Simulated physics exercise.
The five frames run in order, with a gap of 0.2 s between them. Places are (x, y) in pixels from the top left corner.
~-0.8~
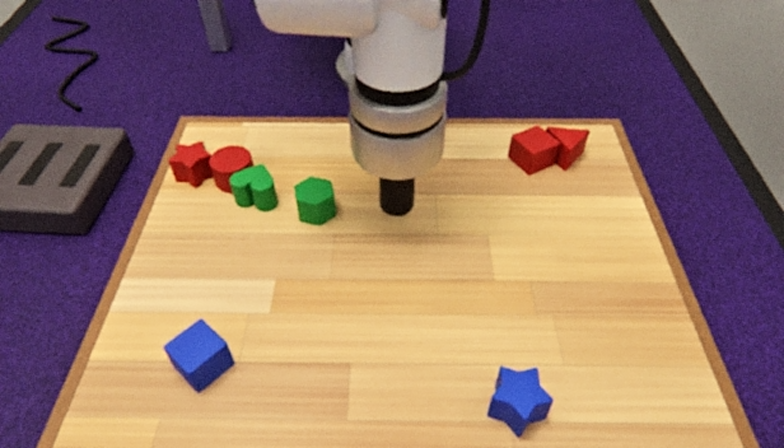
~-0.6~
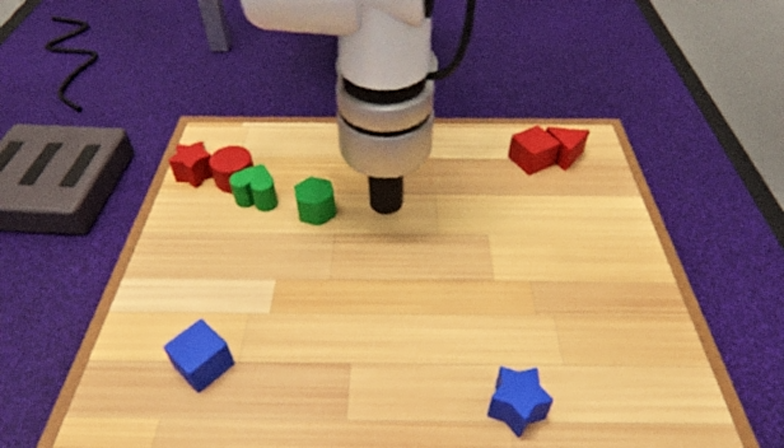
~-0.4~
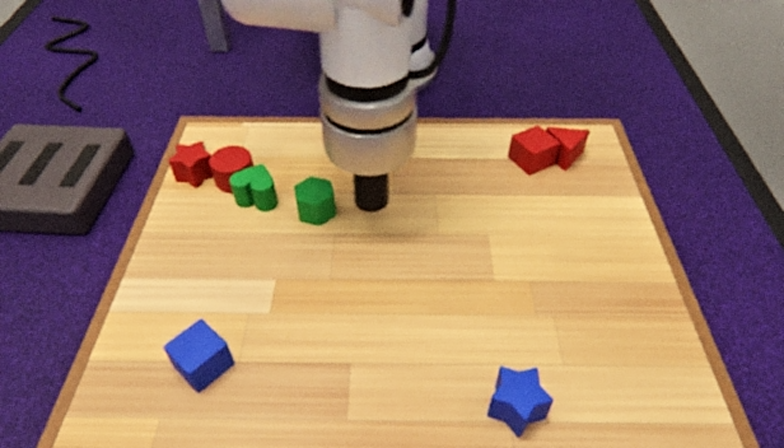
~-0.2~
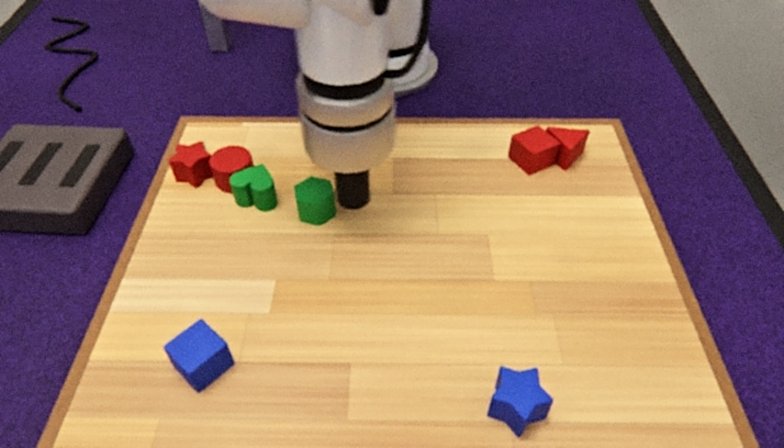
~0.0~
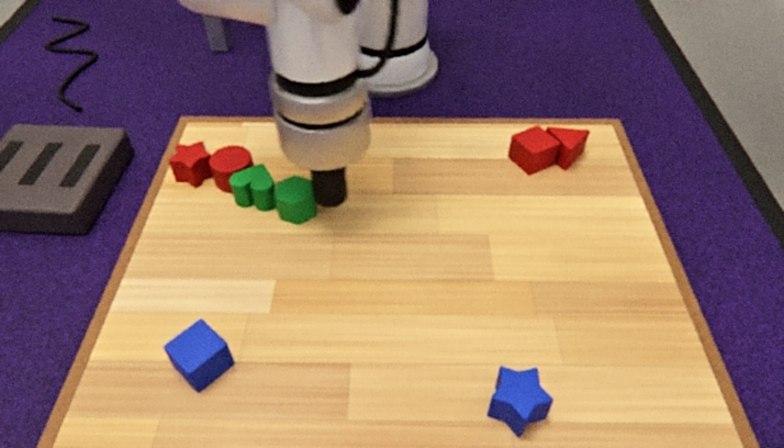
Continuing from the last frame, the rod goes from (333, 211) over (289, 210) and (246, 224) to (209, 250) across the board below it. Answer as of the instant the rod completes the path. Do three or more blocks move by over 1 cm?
Final answer: No.
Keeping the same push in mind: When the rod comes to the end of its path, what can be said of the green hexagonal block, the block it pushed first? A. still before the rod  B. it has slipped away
It's A.
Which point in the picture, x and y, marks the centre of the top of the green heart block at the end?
At roughly (217, 186).
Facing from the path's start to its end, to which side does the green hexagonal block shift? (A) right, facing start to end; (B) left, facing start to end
Option B.
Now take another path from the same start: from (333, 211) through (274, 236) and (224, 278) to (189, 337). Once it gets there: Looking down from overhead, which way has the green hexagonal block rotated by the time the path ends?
Spin direction: Clockwise.
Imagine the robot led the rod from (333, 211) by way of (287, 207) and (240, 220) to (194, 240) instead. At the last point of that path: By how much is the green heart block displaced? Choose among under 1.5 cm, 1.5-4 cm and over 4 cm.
Overall it shifts more than 4 cm.
The first path, step by step. One third of the way, rod (286, 196); red cylinder (228, 156); green heart block (226, 184), turned 60° clockwise; green hexagonal block (250, 201), turned 25° anticlockwise.
Two thirds of the way, rod (241, 209); red cylinder (228, 156); green heart block (217, 186), turned 85° clockwise; green hexagonal block (208, 221), turned 35° anticlockwise.
At the end, rod (204, 236); red cylinder (228, 156); green heart block (217, 186), turned 85° clockwise; green hexagonal block (166, 248), turned 30° anticlockwise.
